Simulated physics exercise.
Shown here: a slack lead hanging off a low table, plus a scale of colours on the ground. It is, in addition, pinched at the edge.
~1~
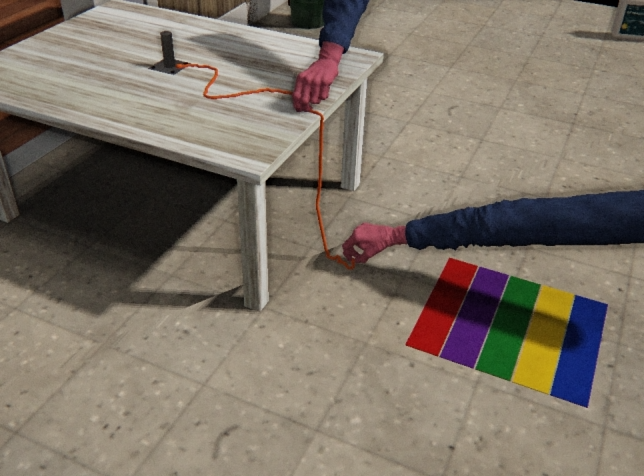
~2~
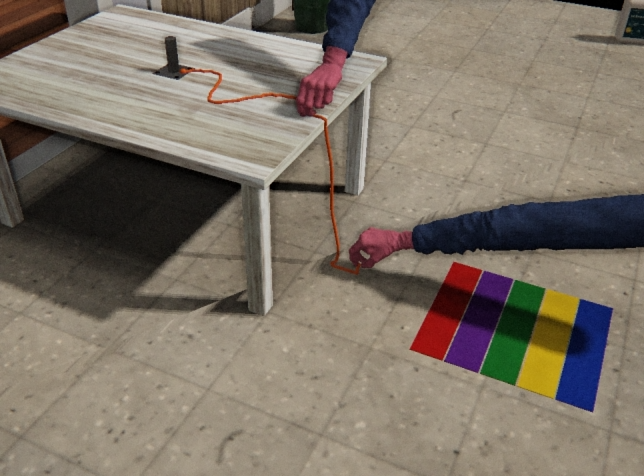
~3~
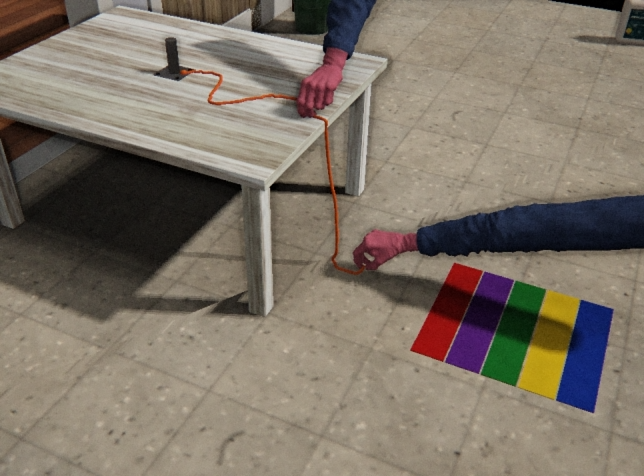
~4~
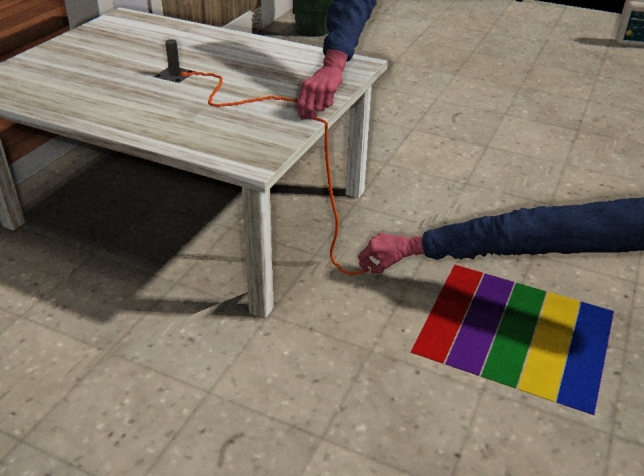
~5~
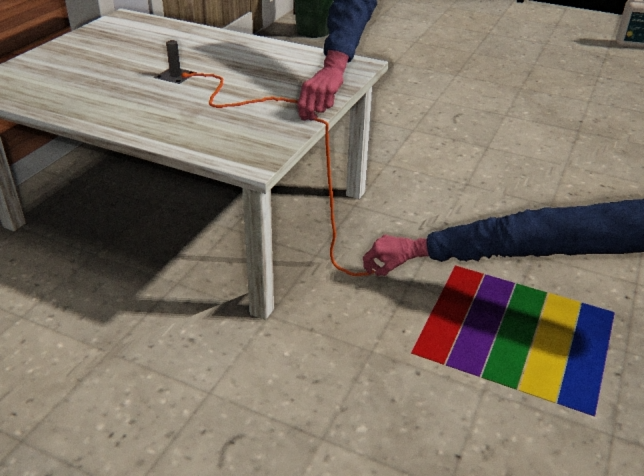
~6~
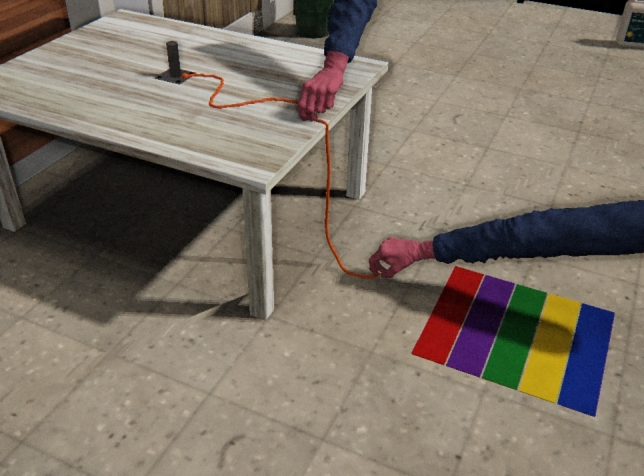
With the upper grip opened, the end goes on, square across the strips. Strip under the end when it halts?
Yellow strip.
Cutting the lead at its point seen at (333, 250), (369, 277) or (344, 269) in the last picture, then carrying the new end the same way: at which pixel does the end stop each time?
Estimated positions in order: (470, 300); (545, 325); (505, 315).
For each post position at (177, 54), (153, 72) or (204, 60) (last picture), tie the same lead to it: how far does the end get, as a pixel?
The first try gives (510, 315), the second (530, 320) and the third (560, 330).
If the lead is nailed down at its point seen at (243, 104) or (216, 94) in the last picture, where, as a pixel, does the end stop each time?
Taking the tries in turn, you get (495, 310) and then (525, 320).
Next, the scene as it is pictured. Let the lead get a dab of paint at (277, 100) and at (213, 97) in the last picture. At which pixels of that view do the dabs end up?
(329, 125) and (252, 98), roughly.
A little later, end near (501, 311); over purple.
Next, end near (541, 323); over yellow.
When it is tight, end near (563, 330); over yellow. The yellow one.
